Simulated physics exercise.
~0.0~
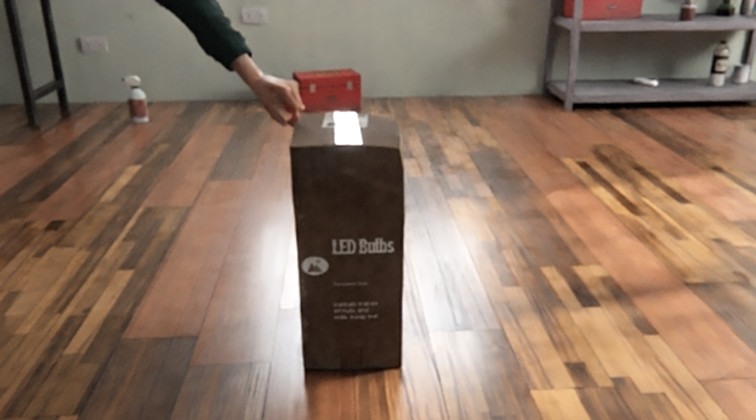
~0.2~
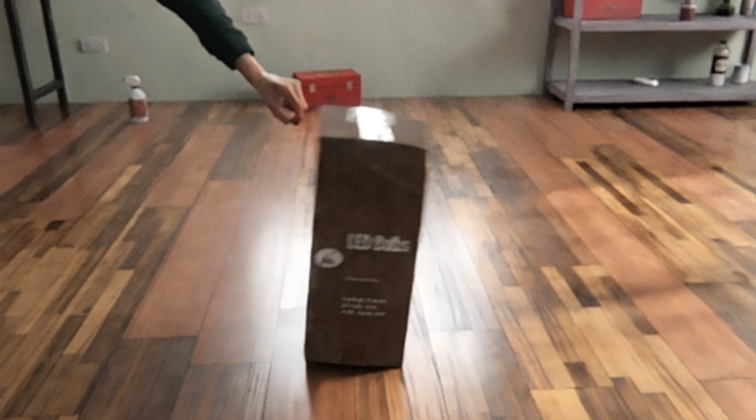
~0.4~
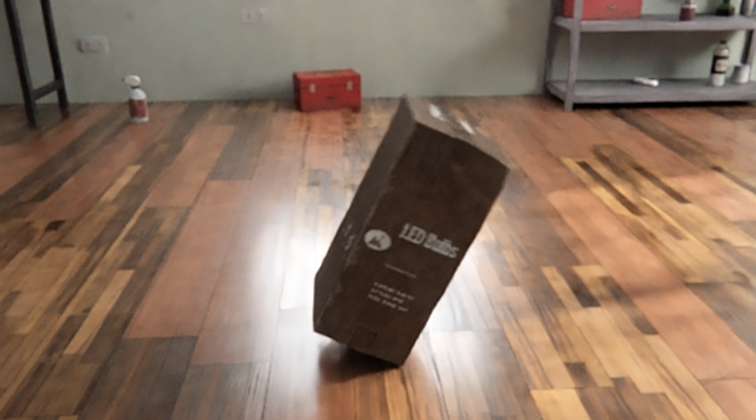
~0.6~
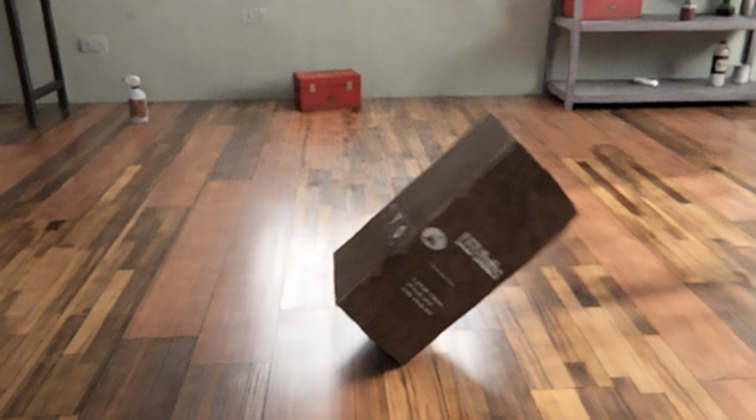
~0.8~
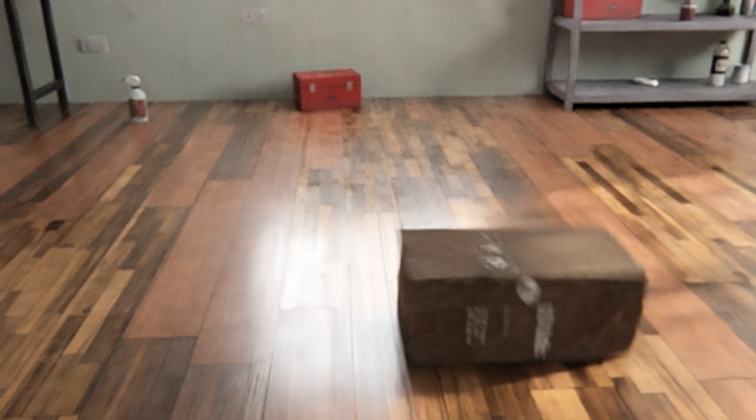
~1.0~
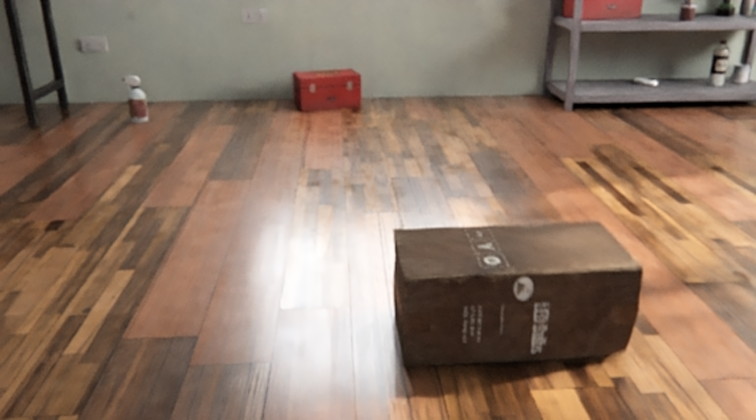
A hand lets go of a tall brown box, which topples right onto its side.
